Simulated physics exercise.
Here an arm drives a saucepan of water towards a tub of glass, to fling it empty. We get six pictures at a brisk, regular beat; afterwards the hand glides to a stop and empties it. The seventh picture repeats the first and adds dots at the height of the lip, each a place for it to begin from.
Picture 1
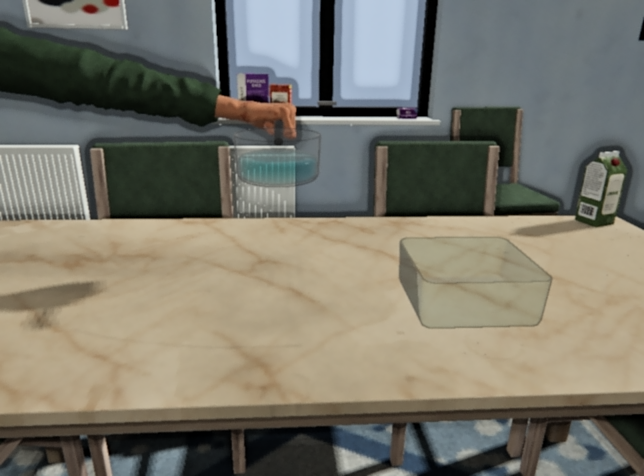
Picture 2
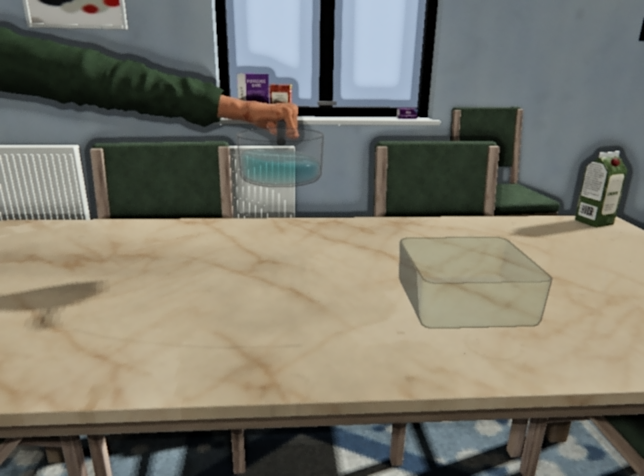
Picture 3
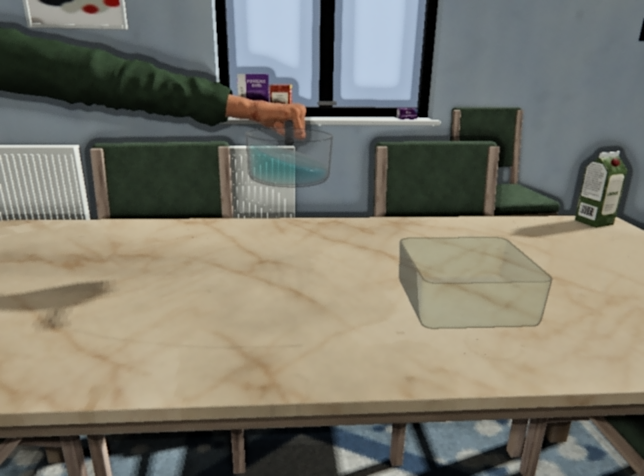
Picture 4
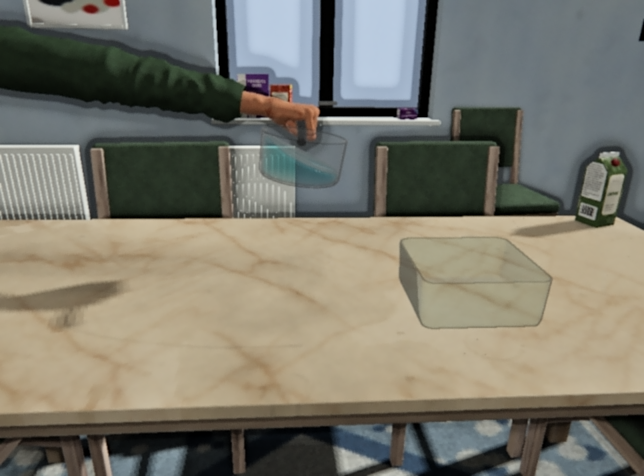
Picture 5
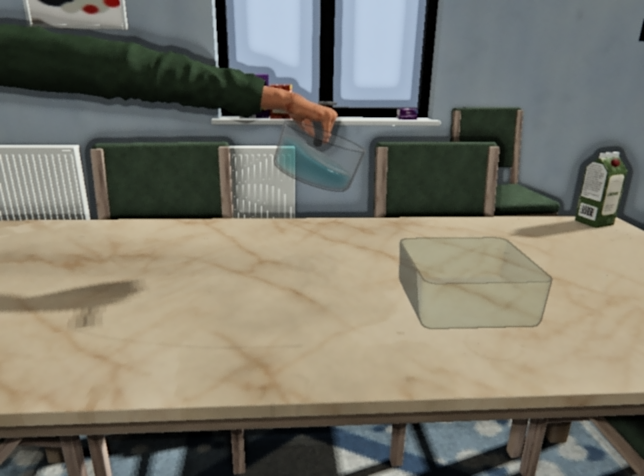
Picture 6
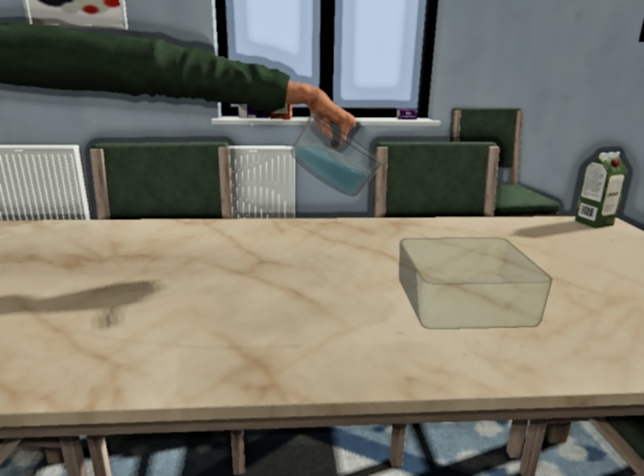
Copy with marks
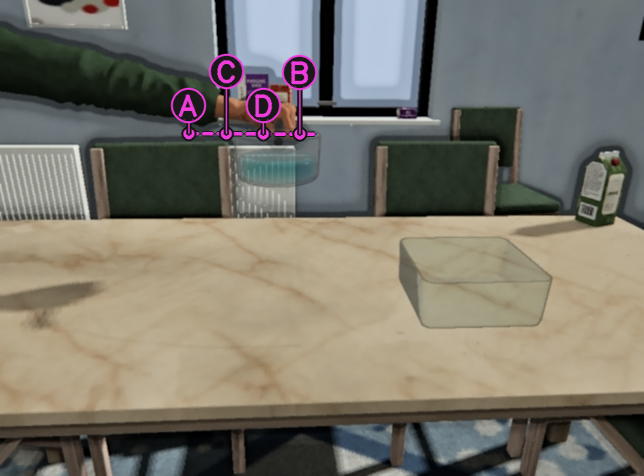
An arm in a dark green sleeve held a clear container of bluish water above a marble-patterned table, then moved it right toward a glass tub, gradually tilting it with the water still inside.
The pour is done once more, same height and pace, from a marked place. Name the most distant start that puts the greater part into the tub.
The answer is place D.
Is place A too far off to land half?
Yes.
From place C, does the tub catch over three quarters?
No, it does not.
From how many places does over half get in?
Two of the four.
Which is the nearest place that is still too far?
The answer is C.
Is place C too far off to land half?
Yes, it does.
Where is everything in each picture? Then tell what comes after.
Upright, lip at (319, 134); tub from (419, 326) to (539, 323); nothing has left yet.
Upright, lip at (322, 134); nothing has left yet.
Upright, lip at (331, 135); nothing has left yet.
Tipped about 8°, lip at (345, 140); nothing has left yet.
Tipped about 19°, lip at (364, 149); nothing has left yet.
Tipped about 33°, lip at (381, 160); nothing has left yet.
On the marked copy, A at (188, 133); B at (299, 134); C at (226, 133); D at (263, 133).
For place A, about 0 % lands in the tub, 98 % falls short.
For place B, about 66 % lands in the tub, 14 % falls short and 20 % goes beside or beyond.
For place C, about 28 % lands in the tub, 65 % falls short and 7 % goes beside or beyond.
For place D, about 63 % lands in the tub, 20 % falls short and 17 % goes beside or beyond.
